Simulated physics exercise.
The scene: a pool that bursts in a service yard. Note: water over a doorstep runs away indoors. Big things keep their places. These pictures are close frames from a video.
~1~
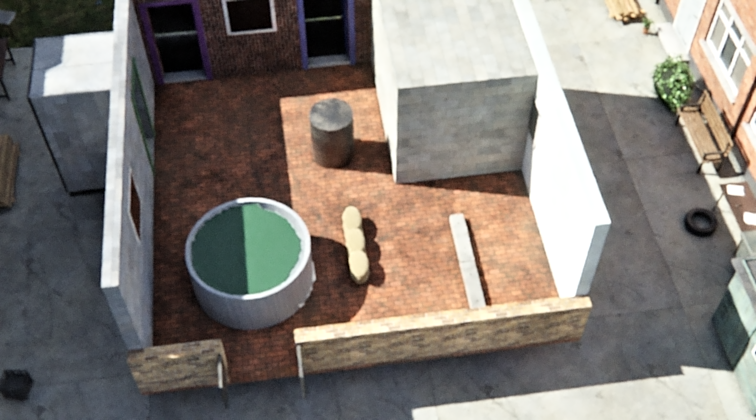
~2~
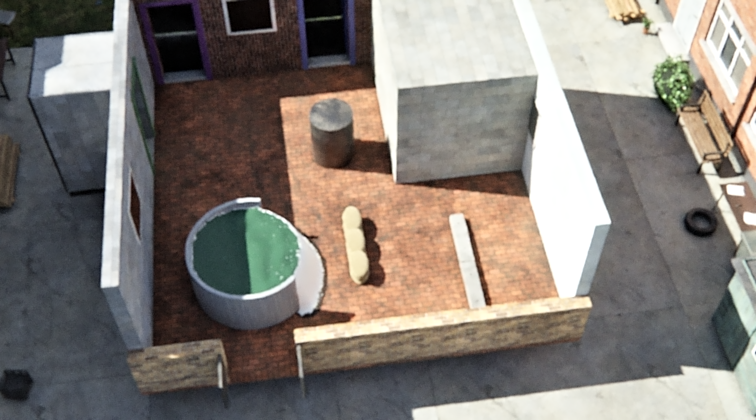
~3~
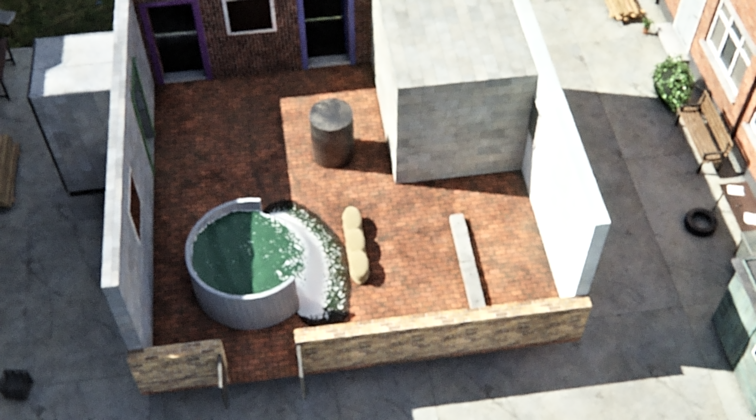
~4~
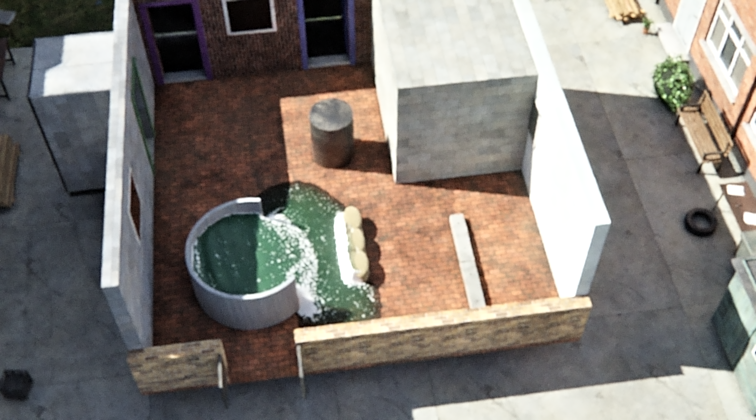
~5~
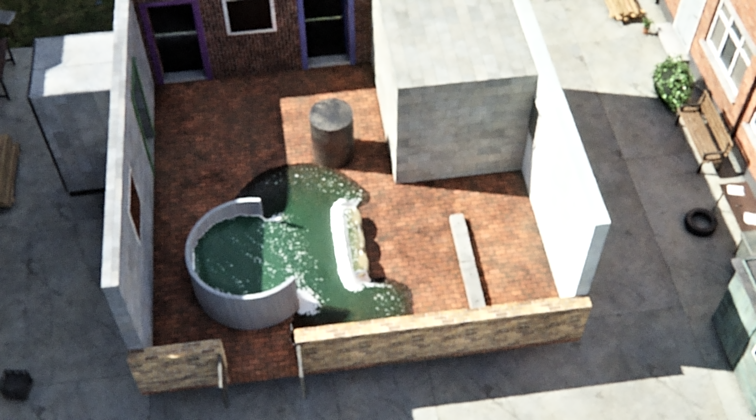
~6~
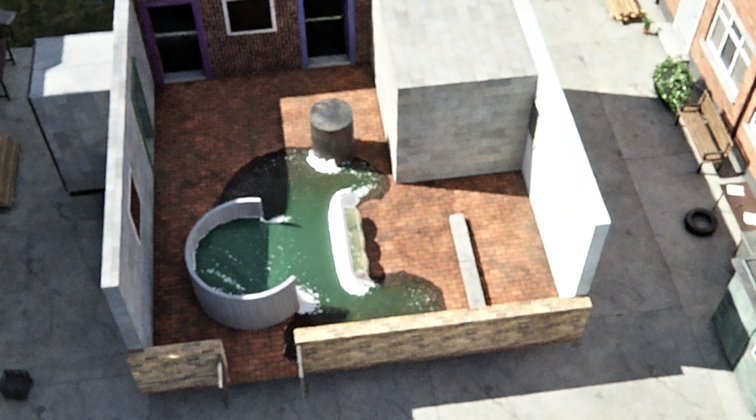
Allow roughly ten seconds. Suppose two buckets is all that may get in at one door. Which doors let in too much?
As I see it, the blue door receives more than two buckets. The green door receives more than two buckets. The purple door receives more than two buckets.
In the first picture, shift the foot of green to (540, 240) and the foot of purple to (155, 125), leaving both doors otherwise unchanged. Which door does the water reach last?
The purple one, I'd say.
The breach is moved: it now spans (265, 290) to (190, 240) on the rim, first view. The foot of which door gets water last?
I'd say the blue one.
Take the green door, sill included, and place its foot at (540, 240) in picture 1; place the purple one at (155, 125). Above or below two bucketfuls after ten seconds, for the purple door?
My guess is that the purple door tops the mark by then.
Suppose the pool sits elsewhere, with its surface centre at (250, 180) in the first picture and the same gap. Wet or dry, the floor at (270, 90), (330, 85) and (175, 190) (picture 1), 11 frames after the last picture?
I'd say swamped for the first, swamped for the second and still dry for the third.
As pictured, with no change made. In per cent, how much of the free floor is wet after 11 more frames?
My estimate is close to 60 per cent.
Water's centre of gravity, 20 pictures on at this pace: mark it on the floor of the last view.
About (334, 219).
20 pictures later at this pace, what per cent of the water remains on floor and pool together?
Roughly 98 per cent.
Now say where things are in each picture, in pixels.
Still water in the round tank at (248, 249), in the first picture.
Water pours out at (305, 252) and has run to (302, 313), in the second picture.
The front is at (334, 321), out from the gap at (305, 252), in the third picture.
The front is at a hidden place, out from the gap at (305, 254), in the fourth picture.
Water pours out at (305, 255) and has run to a hidden place, in the fifth picture.
The front is at a hidden place, out from the gap at (305, 255), in the sixth picture.
A moment on, water covers 40 % of the floor; the blue door not reached, the green door not reached, the purple door not reached.
Next, water covers 60 % of the floor; the blue door under two buckets in, the green door not reached, the purple door not reached.
Then, water covers 85 % of the floor; the blue door over two buckets in, the green door under two buckets in, the purple door under two buckets in.
Later, water covers 95 % of the floor; the blue door over two buckets in, the green door over two buckets in, the purple door over two buckets in.
In the end, water covers 95 % of the floor; the blue door over two buckets in, the green door far over two buckets in, the purple door over two buckets in.
